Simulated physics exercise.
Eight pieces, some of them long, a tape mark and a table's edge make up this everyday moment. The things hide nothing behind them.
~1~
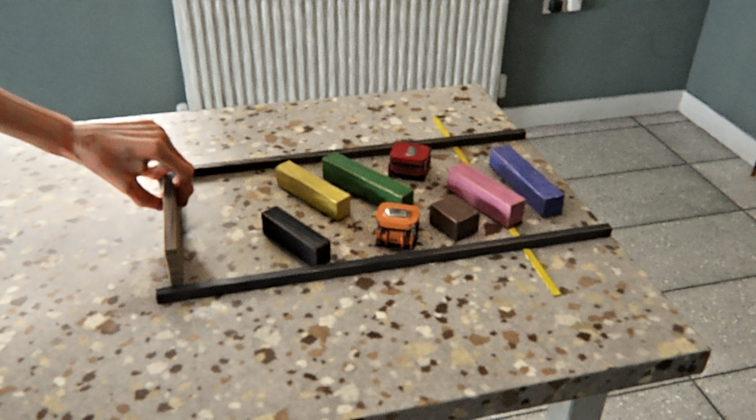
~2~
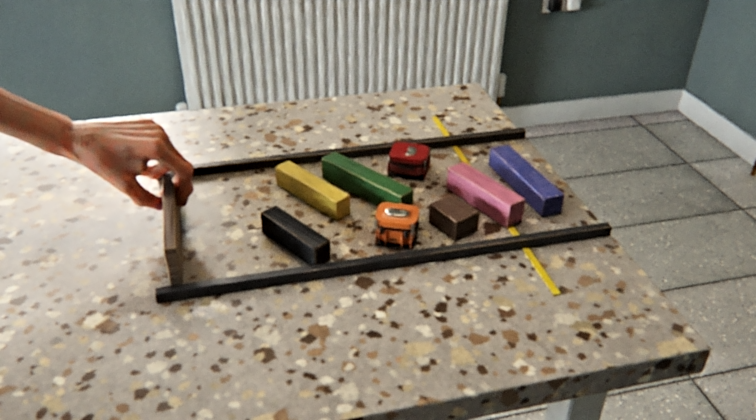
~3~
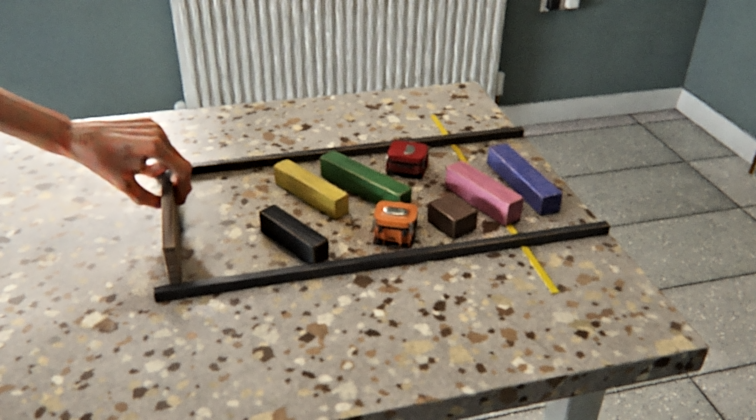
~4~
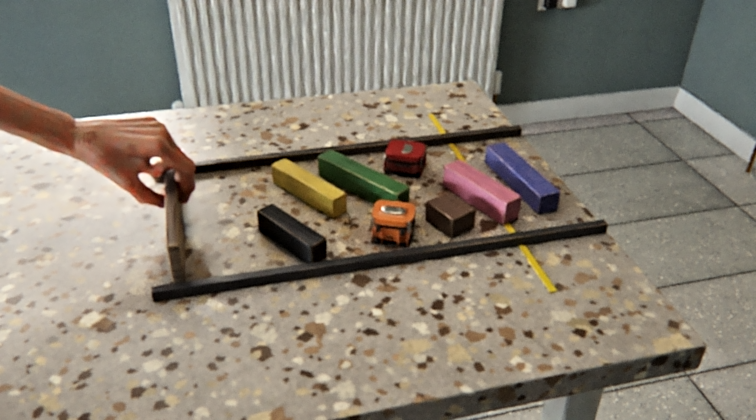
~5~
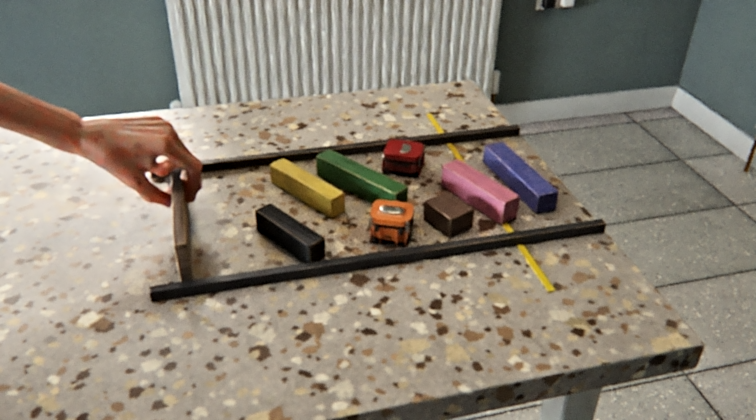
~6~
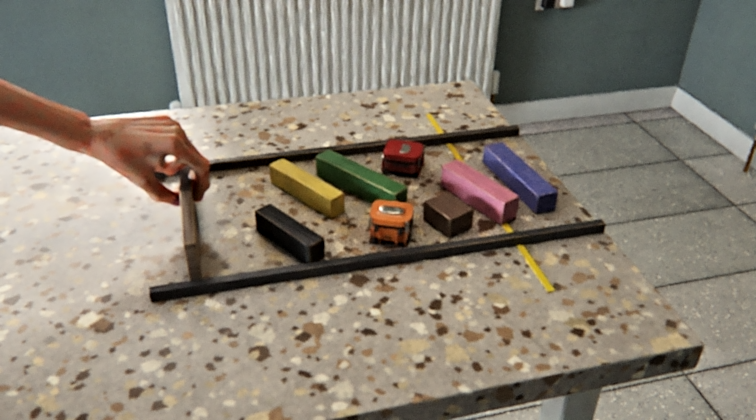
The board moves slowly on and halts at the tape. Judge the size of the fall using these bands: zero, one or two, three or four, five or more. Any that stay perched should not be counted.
So the push knocks one or two off, going by the tape.
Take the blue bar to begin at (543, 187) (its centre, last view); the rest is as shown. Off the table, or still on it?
From there it comes down.
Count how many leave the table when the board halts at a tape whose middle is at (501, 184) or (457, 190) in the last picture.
The first try gives 3 and the second gives 0.
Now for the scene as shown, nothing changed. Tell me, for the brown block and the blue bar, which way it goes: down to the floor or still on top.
The brown block keeps its spot and the blue bar ends up below.
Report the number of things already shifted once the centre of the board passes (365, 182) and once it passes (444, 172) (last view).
Answer - first 6, then 8.
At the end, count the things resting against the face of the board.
The count in contact is 2.
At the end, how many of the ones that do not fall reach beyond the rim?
Tally: 1.
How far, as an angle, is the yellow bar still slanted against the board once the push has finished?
I'd put it at about 15°.
Soon after, none off yet; blue bar at rest near (518, 176); pink bar at rest near (478, 191); brown block at rest near (448, 214).
After that, none off yet; blue bar at rest near (519, 176); pink bar displaced a little near (491, 187); brown block displaced about its own width near (483, 208).
In the end, the number that fall off is one or two; gone, blue bar.
